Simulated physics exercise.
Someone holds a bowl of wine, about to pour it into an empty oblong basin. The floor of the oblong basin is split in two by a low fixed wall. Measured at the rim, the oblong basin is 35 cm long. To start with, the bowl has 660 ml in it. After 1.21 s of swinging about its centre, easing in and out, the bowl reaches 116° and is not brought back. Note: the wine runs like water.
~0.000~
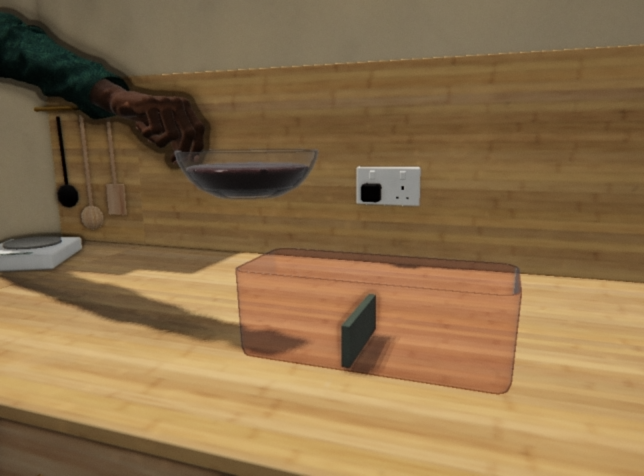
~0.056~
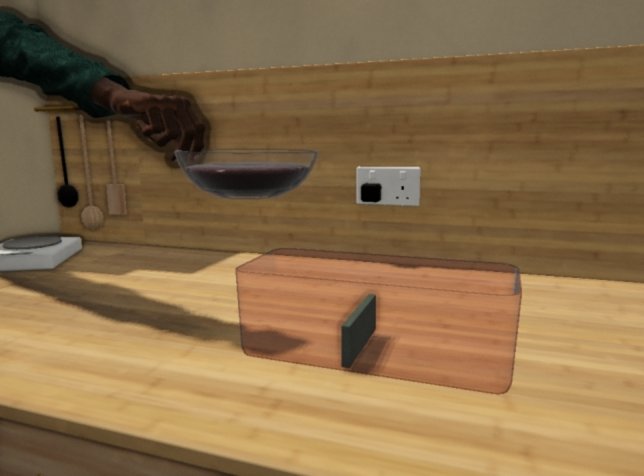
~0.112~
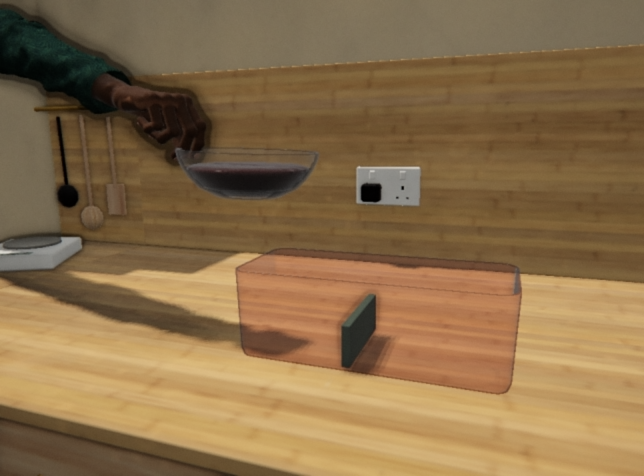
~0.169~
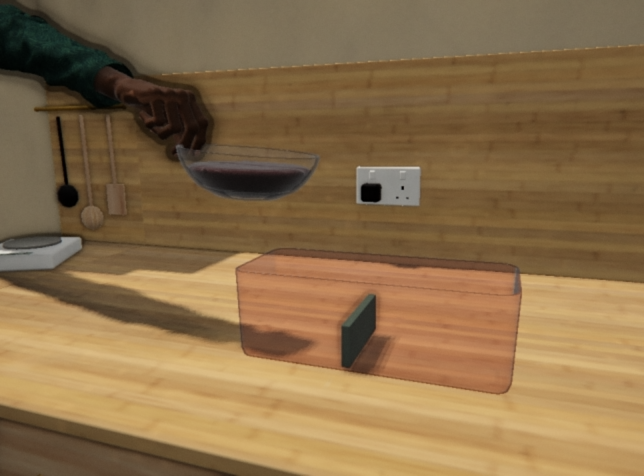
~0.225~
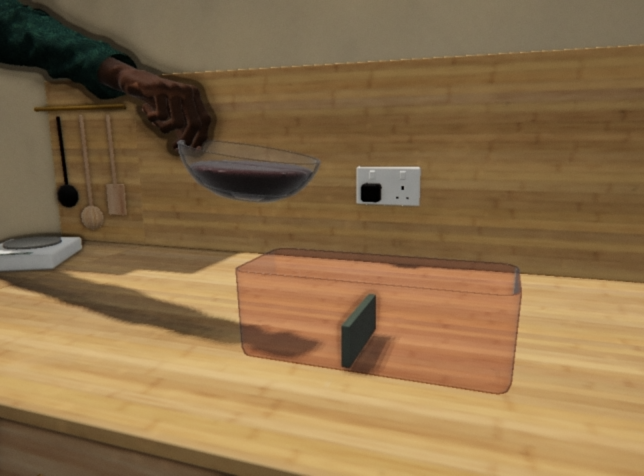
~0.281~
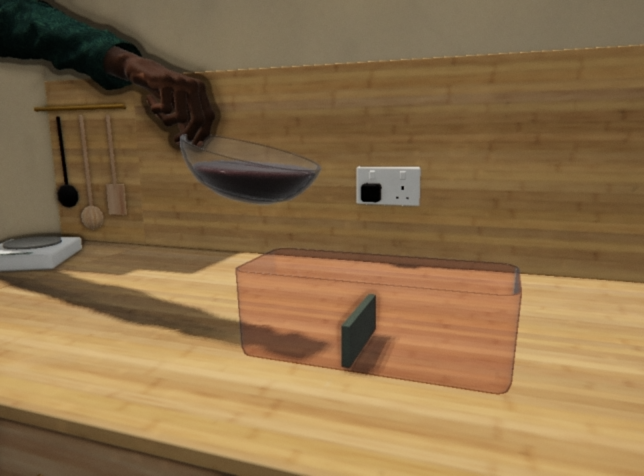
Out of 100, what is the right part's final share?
About 18 out of 100.
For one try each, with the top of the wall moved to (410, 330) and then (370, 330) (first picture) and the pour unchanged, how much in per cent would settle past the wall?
10 per cent first, 25 per cent second.
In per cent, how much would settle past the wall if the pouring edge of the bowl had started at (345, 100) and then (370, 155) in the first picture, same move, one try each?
I'd say 75 percent on the first go, 85 percent on the next.
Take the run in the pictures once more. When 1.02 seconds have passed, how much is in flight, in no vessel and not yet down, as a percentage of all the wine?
Close to 1 per cent.
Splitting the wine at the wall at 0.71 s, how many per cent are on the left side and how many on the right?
Left roughly 42, right roughly 16.
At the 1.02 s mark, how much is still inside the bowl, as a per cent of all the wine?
0 %.
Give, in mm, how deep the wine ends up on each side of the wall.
Left roughly 26 mm; right roughly 4 mm.
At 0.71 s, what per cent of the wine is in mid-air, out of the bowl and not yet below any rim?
26 %.
By 0.71 s the tilt is 74° and 16 per cent is still to pour, 41 is left of the wall and 16 right of it.
By 1.02 s the tilt is 109° and 0 per cent is still to pour, 81 is left of the wall and 18 right of it.
By 1.35 s the tilt is 116° and 0 per cent is still to pour, 81 is left of the wall and 18 right of it.
By 1.71 s the tilt is 116° and 0 per cent is still to pour, 81 is left of the wall and 18 right of it.
At rest 81 per cent lies left of the wall, 18 right of it and 1 outside.
